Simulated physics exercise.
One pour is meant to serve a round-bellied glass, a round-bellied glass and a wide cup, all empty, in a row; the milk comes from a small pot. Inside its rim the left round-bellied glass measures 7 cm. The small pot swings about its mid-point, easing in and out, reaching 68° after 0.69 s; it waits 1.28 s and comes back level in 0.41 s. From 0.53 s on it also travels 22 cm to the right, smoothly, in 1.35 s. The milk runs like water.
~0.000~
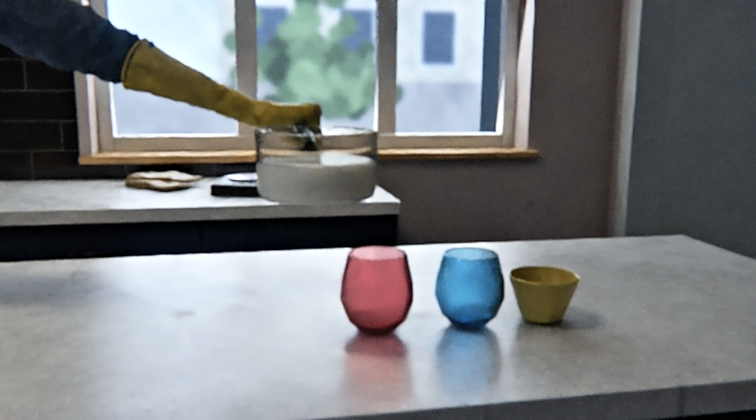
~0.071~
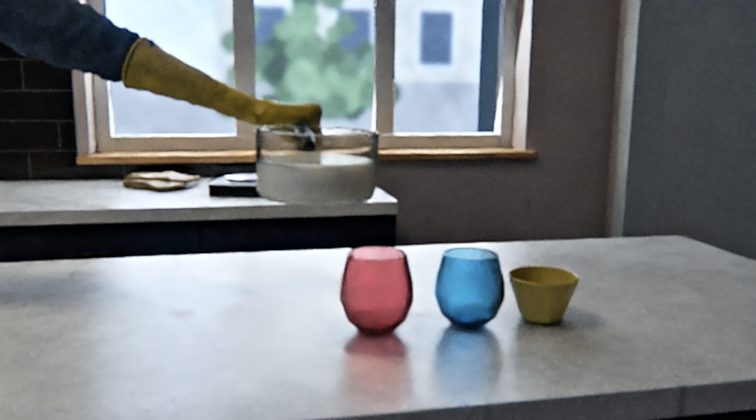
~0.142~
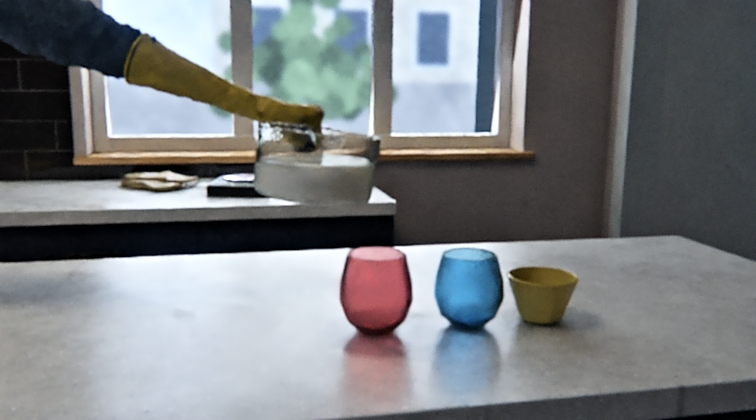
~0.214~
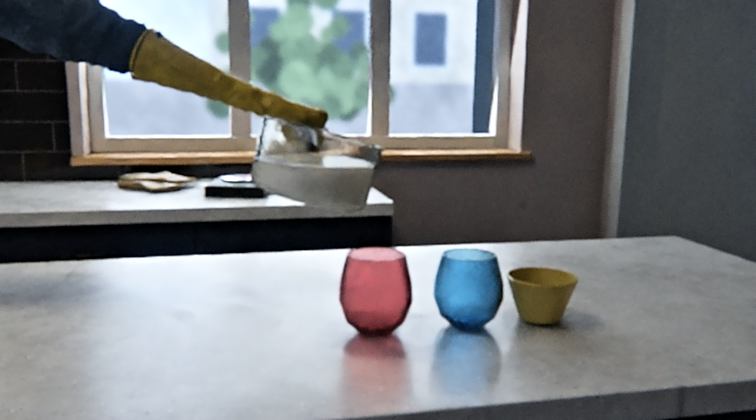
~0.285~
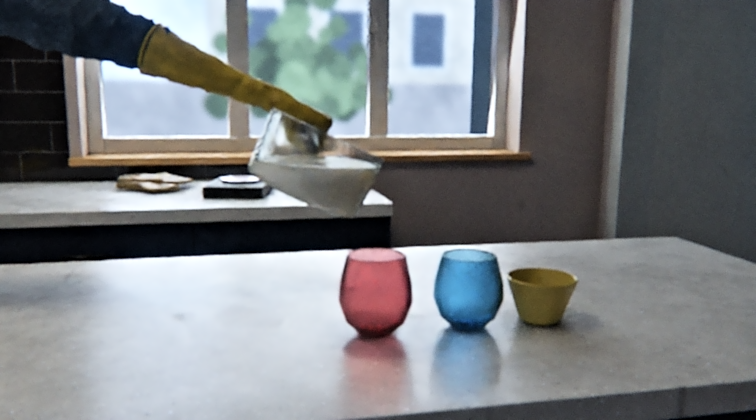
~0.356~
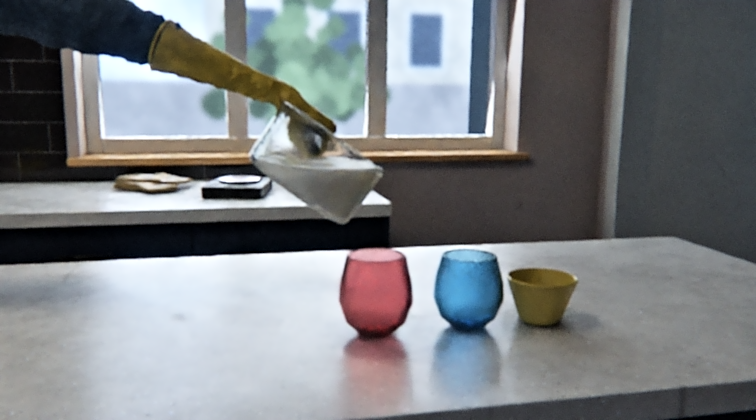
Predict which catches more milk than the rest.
The middle one.
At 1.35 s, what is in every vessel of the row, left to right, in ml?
Roughly 10 ml left, 100 ml middle, 0 ml right.
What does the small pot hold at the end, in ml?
Some 130 ml.
After 0.93 s the tilt is 68° and from the left they hold 10 ml, 0 ml, 0 ml, the small pot 310 ml, and 385 ml is on the counter.
After 1.35 s the tilt is 68° and from the left they hold 10 ml, 105 ml, 0 ml, the small pot 195 ml, and 485 ml is on the counter.
After 1.78 s the tilt is 68° and from the left they hold 10 ml, 110 ml, 45 ml, the small pot 145 ml, and 495 ml is on the counter.
After 2.26 s the tilt is 14° and from the left they hold 10 ml, 110 ml, 70 ml, the small pot 130 ml, and 500 ml is on the counter.
In the end from the left they hold 10 ml, 110 ml, 70 ml, the small pot 130 ml, and 500 ml is on the counter.
